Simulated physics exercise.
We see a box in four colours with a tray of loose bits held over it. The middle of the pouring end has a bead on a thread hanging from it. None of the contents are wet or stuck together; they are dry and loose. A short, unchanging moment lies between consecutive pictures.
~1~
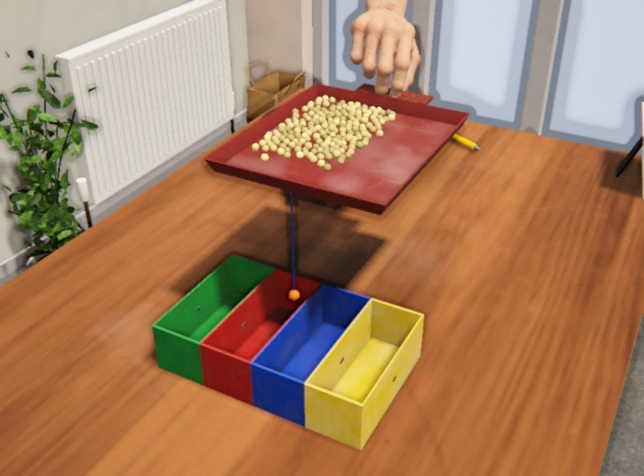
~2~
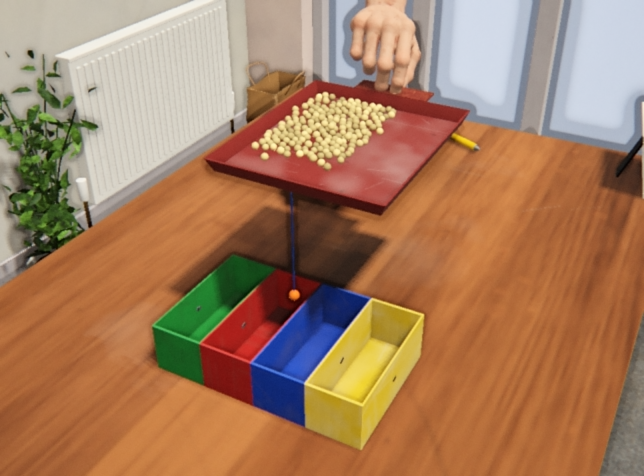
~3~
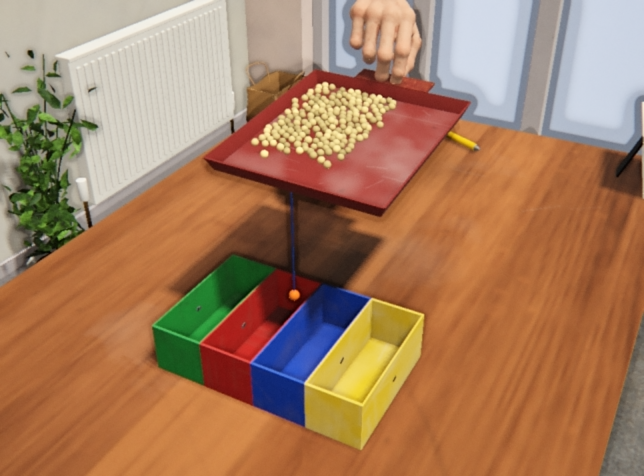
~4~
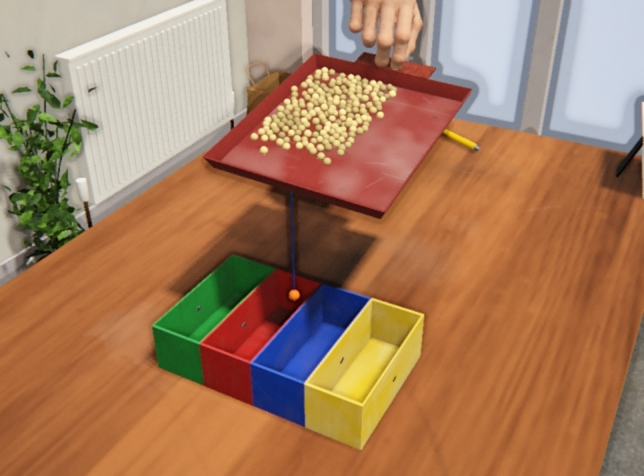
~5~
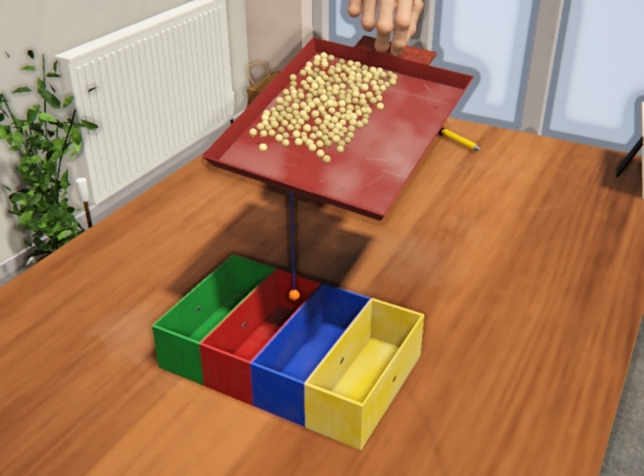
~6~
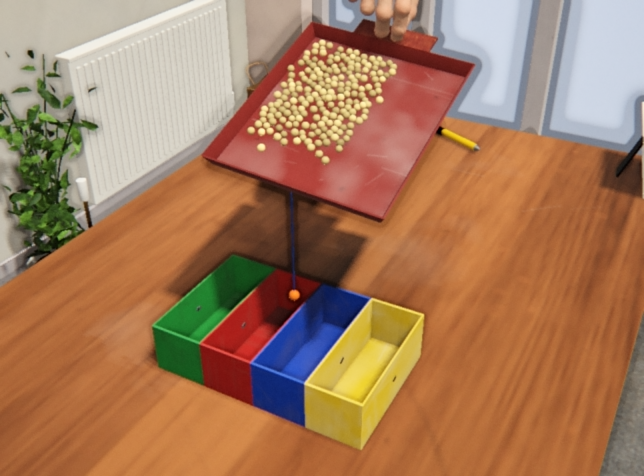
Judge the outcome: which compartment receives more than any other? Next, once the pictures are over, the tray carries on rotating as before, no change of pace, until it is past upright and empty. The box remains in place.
The yellow compartment receives the most.
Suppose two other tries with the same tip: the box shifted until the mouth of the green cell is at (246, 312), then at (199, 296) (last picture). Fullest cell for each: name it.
Try one: The blue one; try two: The yellow one.
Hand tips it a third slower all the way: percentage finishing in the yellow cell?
Roughly 40 percent, give or take.
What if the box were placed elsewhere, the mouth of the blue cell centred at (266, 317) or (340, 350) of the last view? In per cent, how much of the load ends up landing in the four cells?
Some 50 and then some 100 per cent.
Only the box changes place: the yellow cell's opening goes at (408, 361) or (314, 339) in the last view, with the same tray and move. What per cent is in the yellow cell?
Trial 1 around 20 percent, trial 2 around 40 percent.
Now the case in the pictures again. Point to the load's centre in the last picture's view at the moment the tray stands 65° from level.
In the last view, the load is centred close to (335, 231).
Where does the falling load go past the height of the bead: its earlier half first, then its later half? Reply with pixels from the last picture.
Close to (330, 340), then close to (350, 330).
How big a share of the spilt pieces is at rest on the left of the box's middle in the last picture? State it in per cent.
Close to 20 %.
Soon, tray tipped steeply; about half on the tray; a small part in the yellow cell; a small part in the blue cell; a stray few in the red cell; about a quarter falling or outside the box.
A while on, tray tipped past a quarter turn; about half in the yellow cell; about a third in the blue cell; a small part in the red cell; a stray few in the green cell; about a quarter falling or outside the box.
Towards the end, tray tipped past a quarter turn; about half in the yellow cell; about a third in the blue cell; a small part in the red cell; a stray few in the green cell; a small part falling or outside the box.
Finally, tray tipped past a quarter turn; about half in the yellow cell; about a third in the blue cell; a small part in the red cell; a stray few in the green cell; a small part outside the box.
